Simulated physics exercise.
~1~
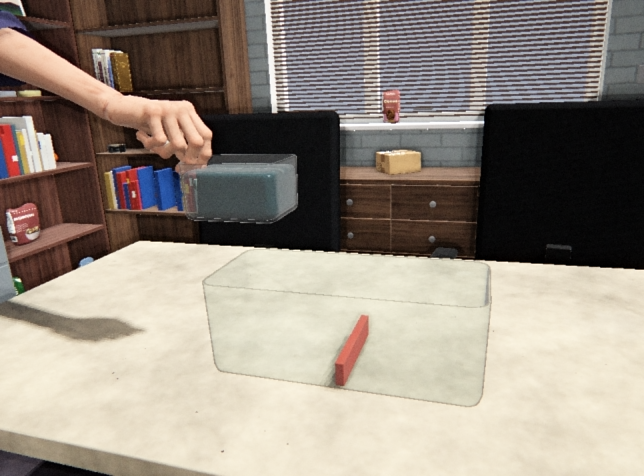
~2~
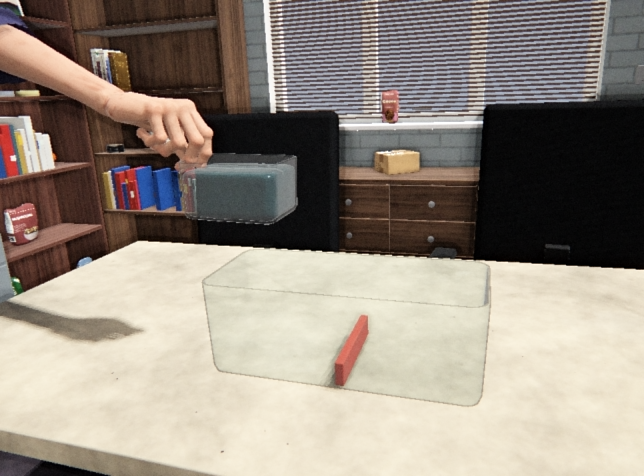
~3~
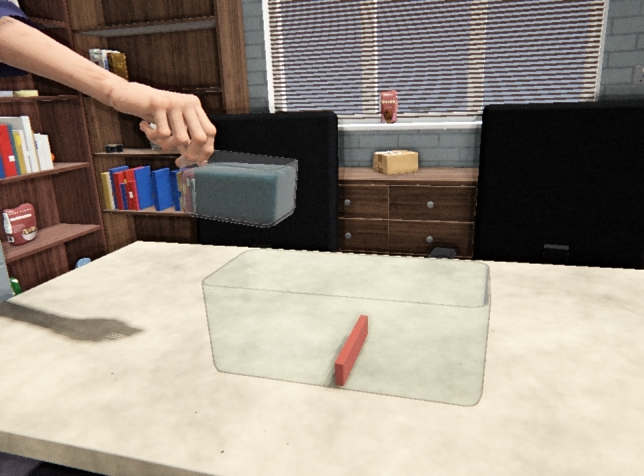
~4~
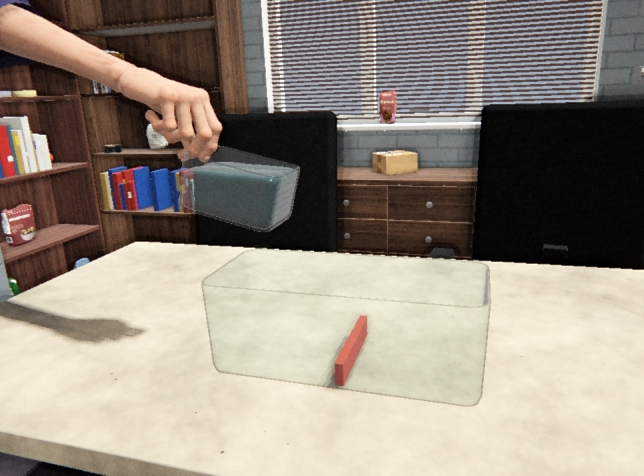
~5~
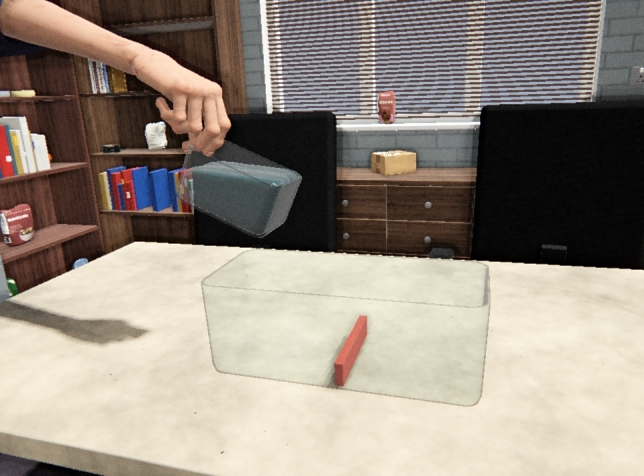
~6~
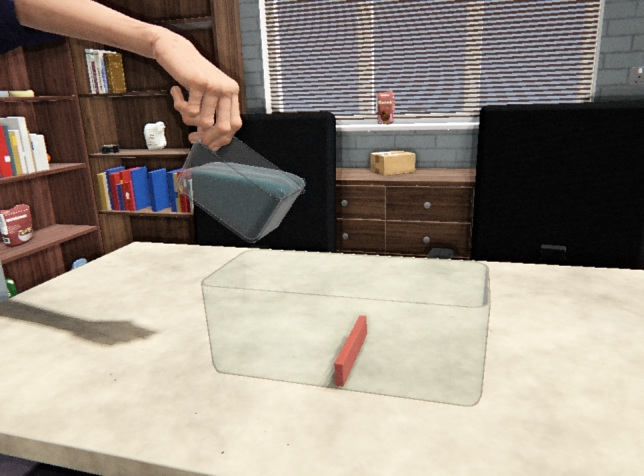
The clip opens with a hand holding a clear container of blue-grey water, nearly level, above and to the left of a long transparent basin with a red divider. The hand shifts slightly right and tilts the container, gently then more steeply, lowering its right side while the basin stays still.
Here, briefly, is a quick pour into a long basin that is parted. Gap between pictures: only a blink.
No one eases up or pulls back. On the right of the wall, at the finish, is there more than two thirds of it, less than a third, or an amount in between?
There is less than a third of it there.
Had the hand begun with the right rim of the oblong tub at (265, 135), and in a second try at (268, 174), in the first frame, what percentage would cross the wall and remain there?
About 20 per cent, then about 20 per cent.
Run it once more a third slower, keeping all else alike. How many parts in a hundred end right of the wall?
About 35 per cent.
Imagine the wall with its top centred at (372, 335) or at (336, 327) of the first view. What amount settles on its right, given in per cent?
First try 15 per cent, second try 45 per cent.
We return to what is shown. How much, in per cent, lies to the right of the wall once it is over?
Roughly 25 %.
A moment on, the oblong tub is tipped on its side and 22 per cent is still to pour, 37 is left of the wall and 6 right of it.
Next, the oblong tub is tipped right over and 5 per cent is still to pour, 75 is left of the wall and 16 right of it.
Then the oblong tub is tipped right over and 1 per cent is still to pour, 71 is left of the wall and 23 right of it.
Later the oblong tub is tipped right over and 0 per cent is still to pour, 72 is left of the wall and 24 right of it.
Finally, 72 per cent lies left of the wall, 24 right of it and 4 outside.
